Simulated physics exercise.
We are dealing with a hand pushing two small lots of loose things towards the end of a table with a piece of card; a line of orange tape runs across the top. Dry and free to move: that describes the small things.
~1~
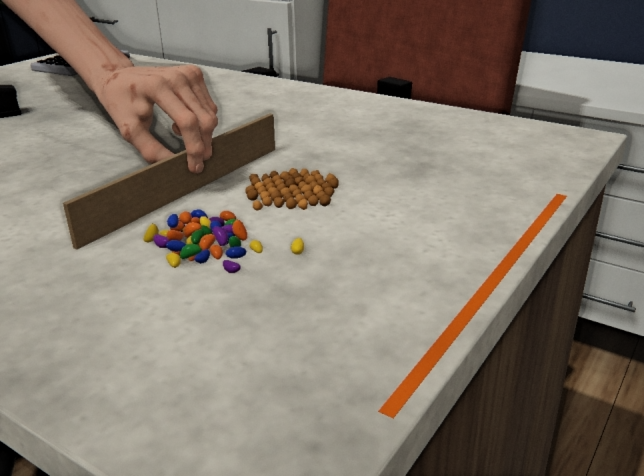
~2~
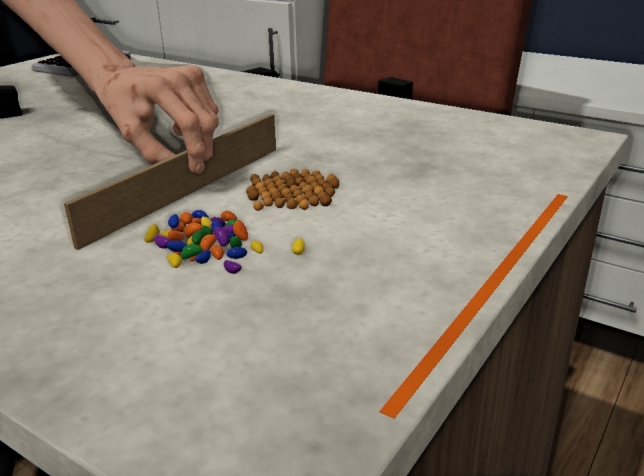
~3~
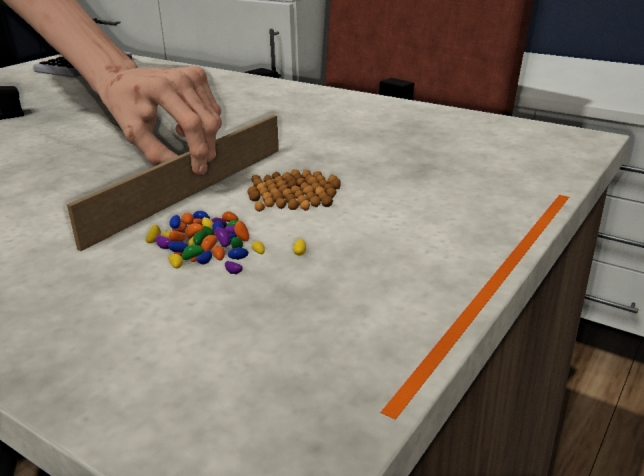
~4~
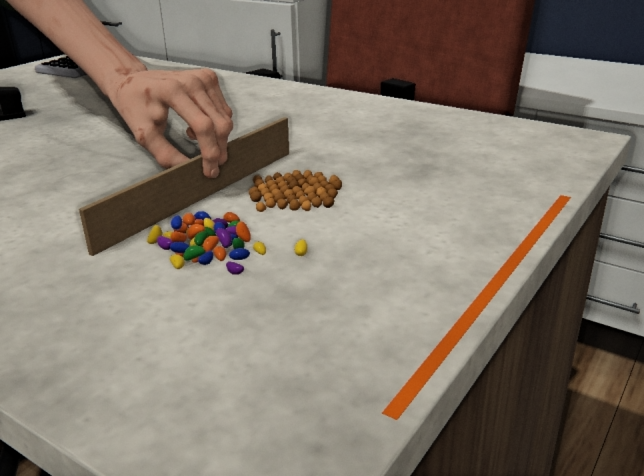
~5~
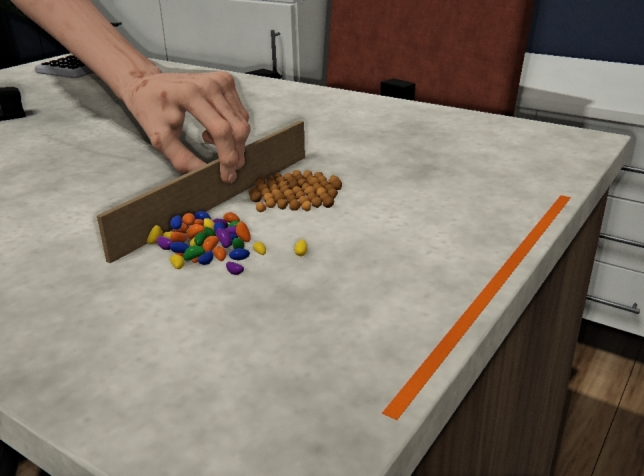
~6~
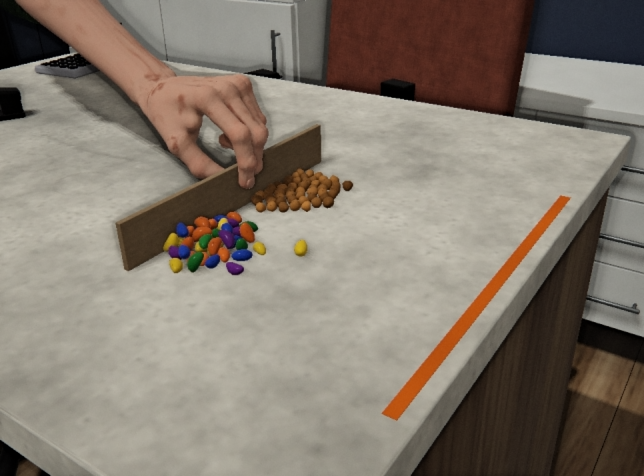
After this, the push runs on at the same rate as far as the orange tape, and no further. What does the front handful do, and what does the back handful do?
Front handful does not all stay up, and as for the other one, back handful does not all stay up.
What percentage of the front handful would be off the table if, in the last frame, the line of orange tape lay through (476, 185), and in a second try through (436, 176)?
0 % and 0 %.
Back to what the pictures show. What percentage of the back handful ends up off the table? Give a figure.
Result: Around 100 percent.
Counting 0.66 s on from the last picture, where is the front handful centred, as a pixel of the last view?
Somewhere close to (335, 284).
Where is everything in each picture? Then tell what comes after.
Piece of card (88, 216), at rest; orange tape (556, 202), right by the edge; edge at (514, 289); front handful (194, 241), some jelly beans; back handful (294, 190), some roasted chickpeas, in the first frame.
Piece of card (89, 217), at rest; back handful (295, 190), in the second frame.
Piece of card (92, 218); front handful (196, 242), in the third frame.
Piece of card (104, 222); back handful (297, 191), in the fourth frame.
Piece of card (122, 229); front handful (198, 243), in the fifth frame.
Piece of card (140, 236); orange tape (560, 204); edge at (518, 291); front handful (215, 247), roughly half pushed along; back handful (301, 192), roughly half pushed along, in the sixth frame.
Then, 0.66 s later than the last frame, piece of card still moving, near (359, 198); front handful all on the table, its front near (347, 313); back handful all on the table, its front near (429, 229).
Then, 1.34 s later than the last frame, piece of card stopped at the orange tape; front handful roughly two thirds over the edge; back handful roughly half over the edge.
Then, 1.62 s later than the last frame, piece of card stopped at the orange tape; front handful every one over the edge; back handful every one over the edge.
When it is over, piece of card stopped at the orange tape; front handful every one over the edge; back handful every one over the edge.
